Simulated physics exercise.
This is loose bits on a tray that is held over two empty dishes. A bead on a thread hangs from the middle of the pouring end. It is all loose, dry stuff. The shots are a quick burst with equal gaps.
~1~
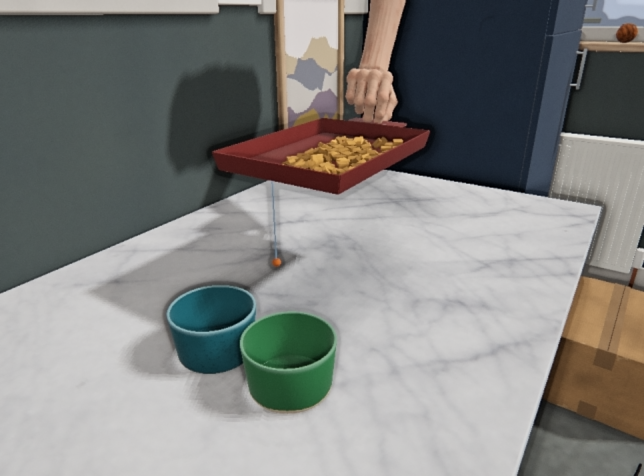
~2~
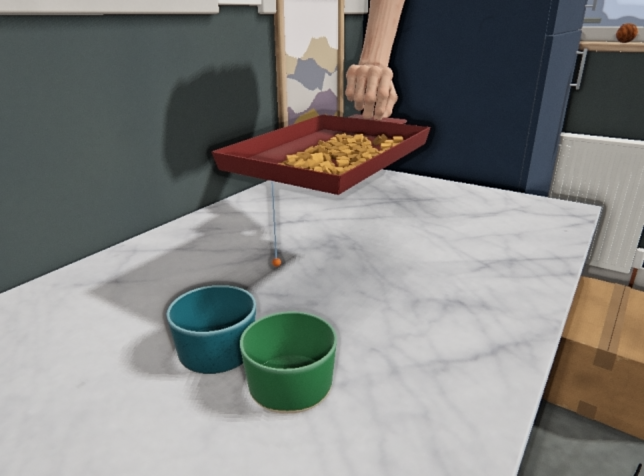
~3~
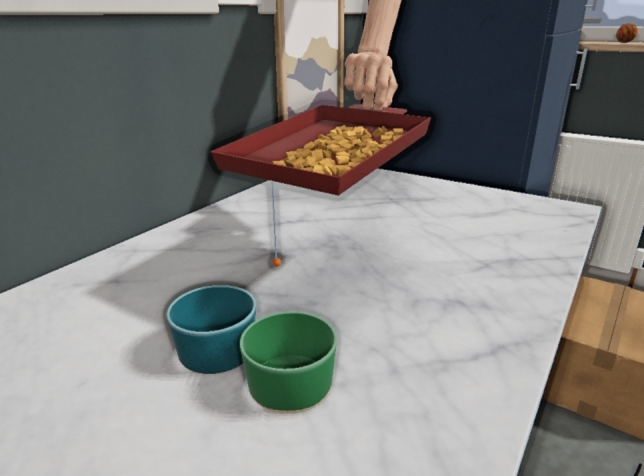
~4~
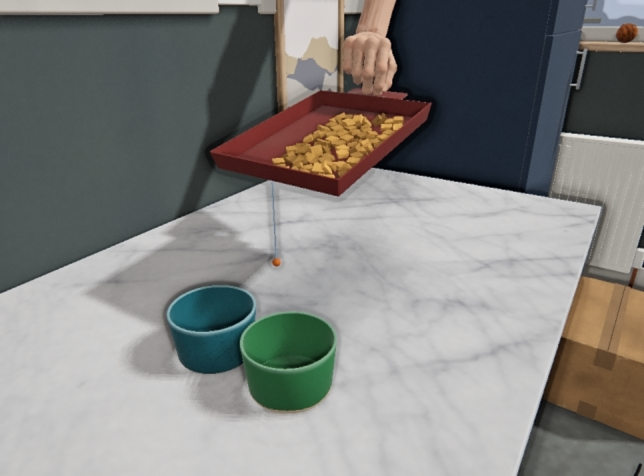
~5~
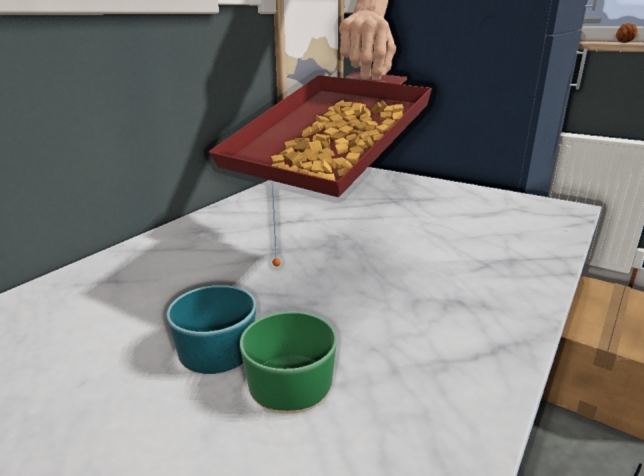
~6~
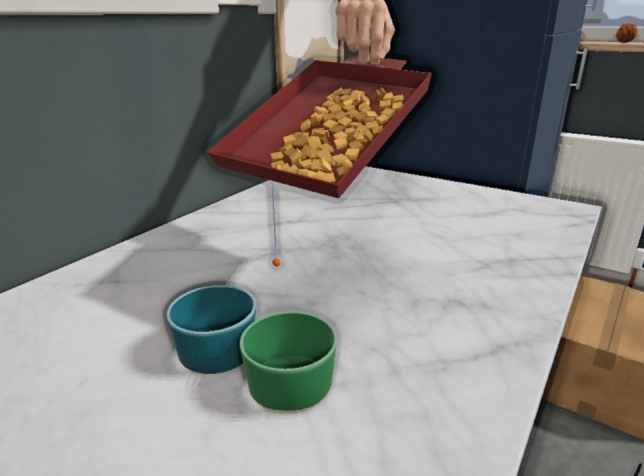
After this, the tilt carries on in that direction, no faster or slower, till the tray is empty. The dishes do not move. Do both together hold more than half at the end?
Together they catch less than half.
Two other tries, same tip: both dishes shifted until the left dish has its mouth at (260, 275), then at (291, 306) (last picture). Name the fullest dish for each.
One: The right-hand dish. Two: The dish on the left.
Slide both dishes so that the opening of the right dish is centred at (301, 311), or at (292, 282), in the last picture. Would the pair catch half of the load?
First above a half, then below a half.
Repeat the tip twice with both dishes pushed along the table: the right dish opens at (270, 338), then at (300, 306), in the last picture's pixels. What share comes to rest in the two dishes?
About 10 and 80 per cent.
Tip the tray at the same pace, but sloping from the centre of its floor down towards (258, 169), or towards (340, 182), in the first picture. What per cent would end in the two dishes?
About 10 and 0 per cent.
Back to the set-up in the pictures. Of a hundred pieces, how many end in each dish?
For the left dish some 10 %, for the right dish some 20 %.
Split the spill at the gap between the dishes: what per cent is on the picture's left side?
It comes to 10 per cent or so.
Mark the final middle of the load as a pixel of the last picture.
Near (290, 344).
Soon, tray tipped steeply; all on the tray.
A while on, tray tipped past a quarter turn; most on the tray; a small part in the right dish; a stray few in the left dish; a small part outside both; a small part in the air.
Towards the end, tray tipped past a quarter turn; about a quarter in the right dish; a small part in the left dish; about two thirds outside both.
Finally, tray tipped past a quarter turn; about a quarter in the right dish; a small part in the left dish; about two thirds outside both.
